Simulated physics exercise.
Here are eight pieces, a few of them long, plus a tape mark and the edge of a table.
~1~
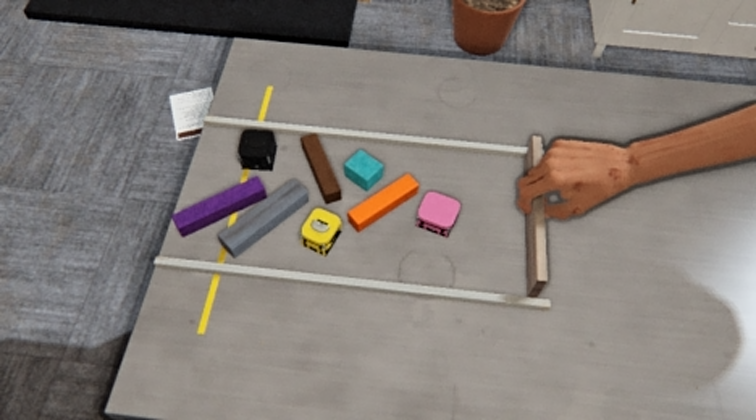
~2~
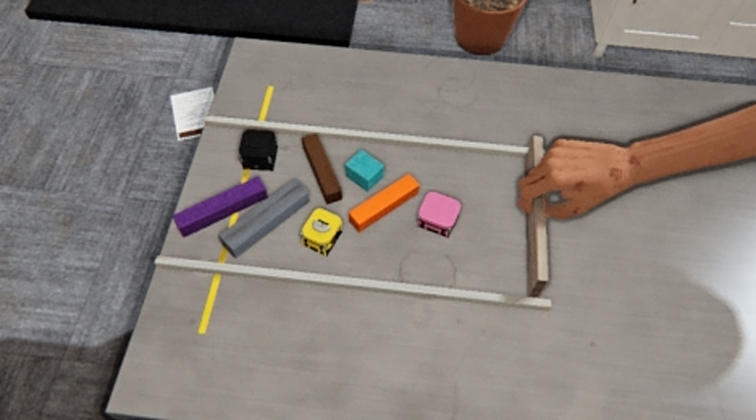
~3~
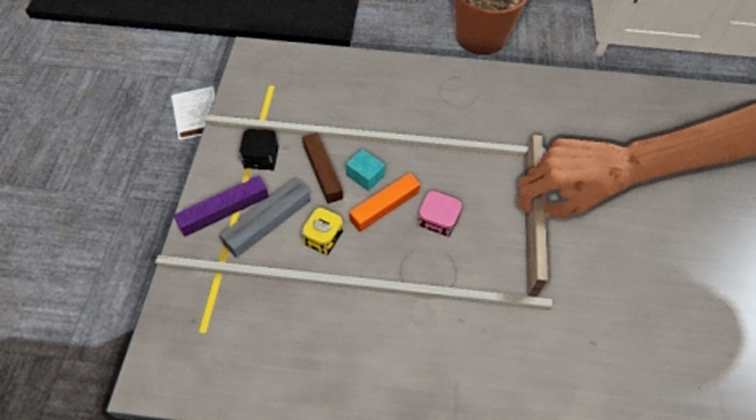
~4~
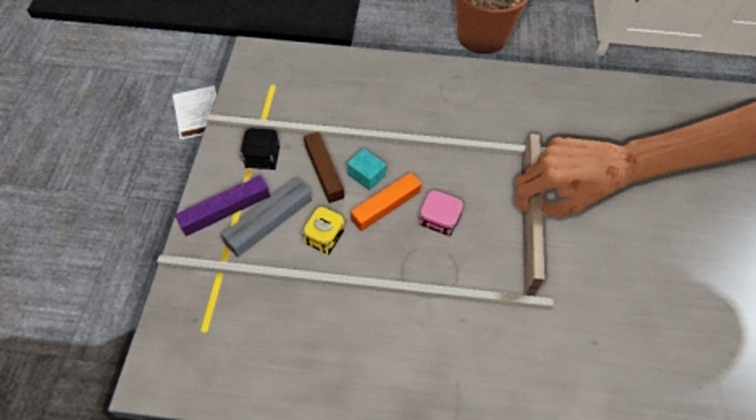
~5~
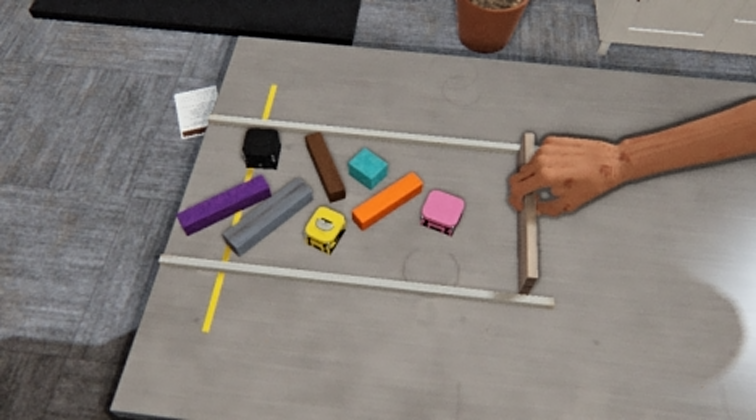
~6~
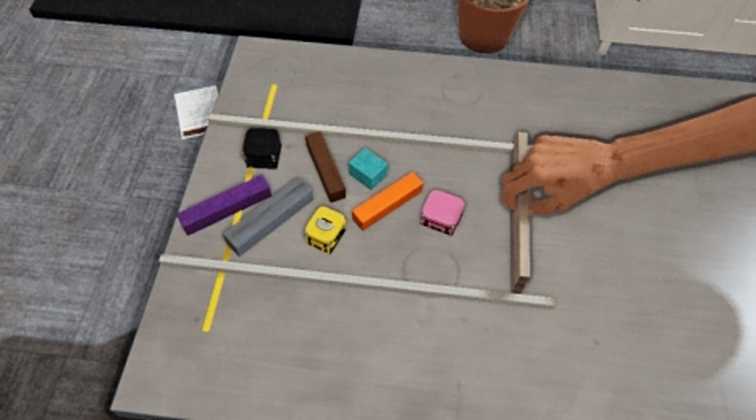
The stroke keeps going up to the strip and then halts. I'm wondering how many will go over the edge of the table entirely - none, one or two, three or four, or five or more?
Lost: Three or four.
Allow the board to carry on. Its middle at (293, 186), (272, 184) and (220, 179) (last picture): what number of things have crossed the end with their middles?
Result per place: 0; 0; 4.
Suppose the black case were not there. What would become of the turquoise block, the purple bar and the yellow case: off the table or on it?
Well, the turquoise block is left in place, the purple bar topples off and the yellow case is left in place.
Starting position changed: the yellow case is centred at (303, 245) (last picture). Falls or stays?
It stays put.
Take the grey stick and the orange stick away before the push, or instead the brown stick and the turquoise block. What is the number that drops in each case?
That gives 2 in the first case, then 1 in the second.
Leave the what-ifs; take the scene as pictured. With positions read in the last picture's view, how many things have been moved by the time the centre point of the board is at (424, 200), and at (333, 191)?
At first I count 2, and then 7.
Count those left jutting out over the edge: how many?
0, I think.
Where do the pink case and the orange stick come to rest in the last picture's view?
Pink case at (218, 215), orange stick at (216, 182).
Soon after, none off yet; purple bar at rest near (225, 205); black case at rest near (263, 149); grey stick at rest near (270, 216).
After that, none off yet; purple bar moving near (220, 201); black case at rest near (263, 149); grey stick displaced a little near (241, 219).
In the end, the number that fall off is three or four; gone, grey stick, black case and purple bar.
